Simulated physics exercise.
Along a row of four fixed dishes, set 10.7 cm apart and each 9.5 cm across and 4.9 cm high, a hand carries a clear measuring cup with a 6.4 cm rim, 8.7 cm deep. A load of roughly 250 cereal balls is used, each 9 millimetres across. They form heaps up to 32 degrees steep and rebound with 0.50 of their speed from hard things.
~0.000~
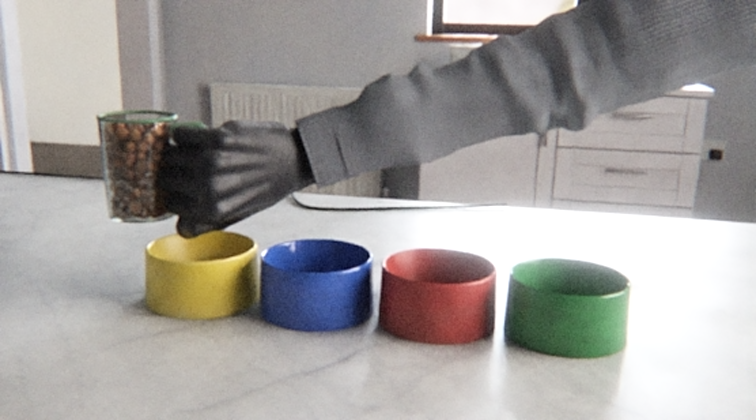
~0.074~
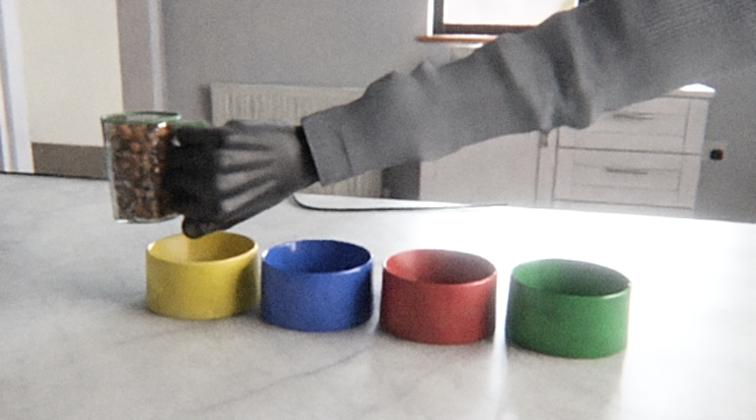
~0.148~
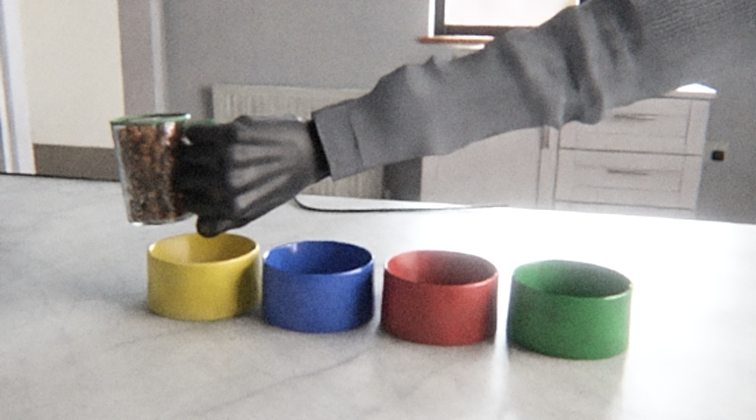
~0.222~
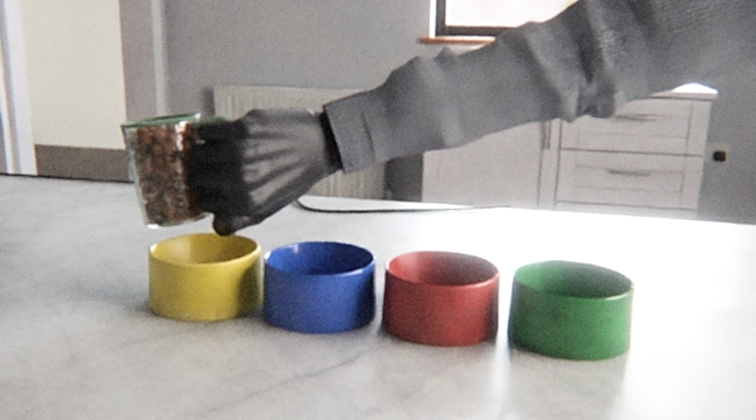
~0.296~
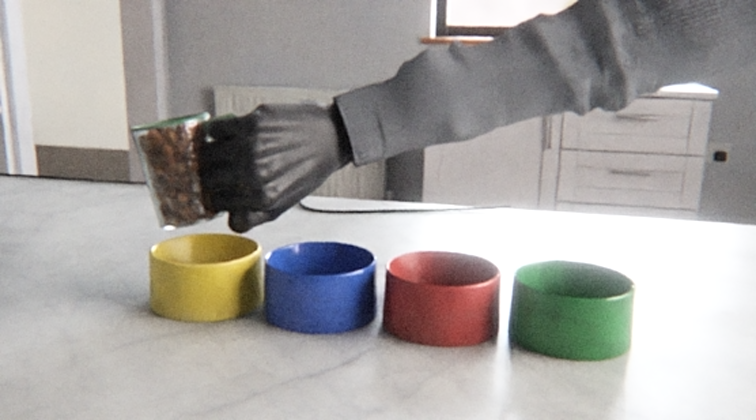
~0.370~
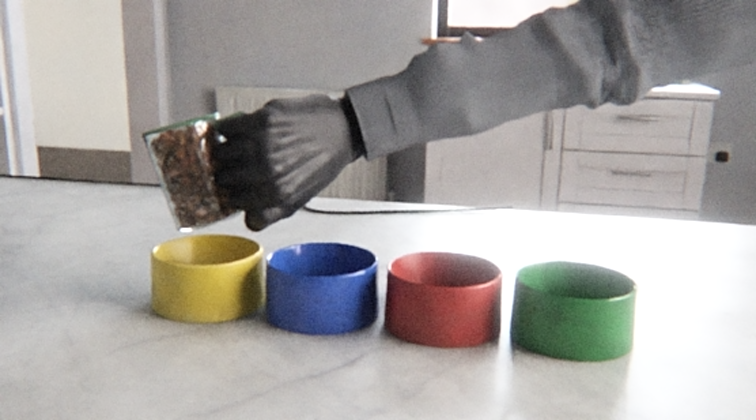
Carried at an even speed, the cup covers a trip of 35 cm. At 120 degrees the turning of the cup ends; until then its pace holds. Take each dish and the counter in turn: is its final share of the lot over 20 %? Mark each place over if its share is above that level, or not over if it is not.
Red: Over, blue: Not over, green: Not over, yellow: Not over, counter: Not over.
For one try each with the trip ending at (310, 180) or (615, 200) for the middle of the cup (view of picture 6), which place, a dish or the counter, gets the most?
First try: Yellow; second try: Red.
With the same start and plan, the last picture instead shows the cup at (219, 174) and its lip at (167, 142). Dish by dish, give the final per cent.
Red 90, blue 10, green 0, yellow 0.
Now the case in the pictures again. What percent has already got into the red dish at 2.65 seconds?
Estimate: Near 80 %.
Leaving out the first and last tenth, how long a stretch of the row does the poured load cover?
Roughly 7 centimetres.
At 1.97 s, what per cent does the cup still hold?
About 90 %.
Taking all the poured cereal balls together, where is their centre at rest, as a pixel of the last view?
Est. centre at rest: (451, 303) px.
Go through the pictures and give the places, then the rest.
The first picture shows cup at (140, 166), tilt 0 degrees, lip at (104, 115), moved 0.0 cm; middle of the pieces at (137, 171); yellow dish at (202, 246); blue dish at (317, 256); red dish at (439, 266); green dish at (569, 277).
The second picture shows cup at (145, 167), tilt 1 degrees, lip at (107, 116), moved 0.3 cm; middle of the pieces at (141, 172).
The third picture shows cup at (156, 169), tilt 4 degrees, lip at (116, 120), moved 1.3 cm; middle of the pieces at (153, 174).
The fourth picture shows cup at (169, 170), tilt 8 degrees, lip at (127, 124), moved 2.4 cm; middle of the pieces at (167, 175).
The fifth picture shows cup at (182, 171), tilt 12 degrees, lip at (137, 128), moved 3.5 cm; middle of the pieces at (180, 176).
The sixth picture shows cup at (195, 173), tilt 16 degrees, lip at (148, 133), moved 4.7 cm; middle of the pieces at (193, 178); yellow dish at (207, 250); blue dish at (323, 259); red dish at (445, 269); green dish at (575, 280). The cup turns about 50 degrees a second and travels 15 cm a second.
Then, at 1.33 s, tilt 64 degrees; cup holds 100 %.
Then, at 1.97 s, tilt 96 degrees; cup holds 90 %, red 5 %, blue 5 %.
Then, at 2.65 s, tilt 120 degrees; cup holds 15 %, red 80 %, blue 5 %.
By 3.3 s all is still; red 90 %, blue 5 %, green 0 %, yellow 0 %, counter 5 %.
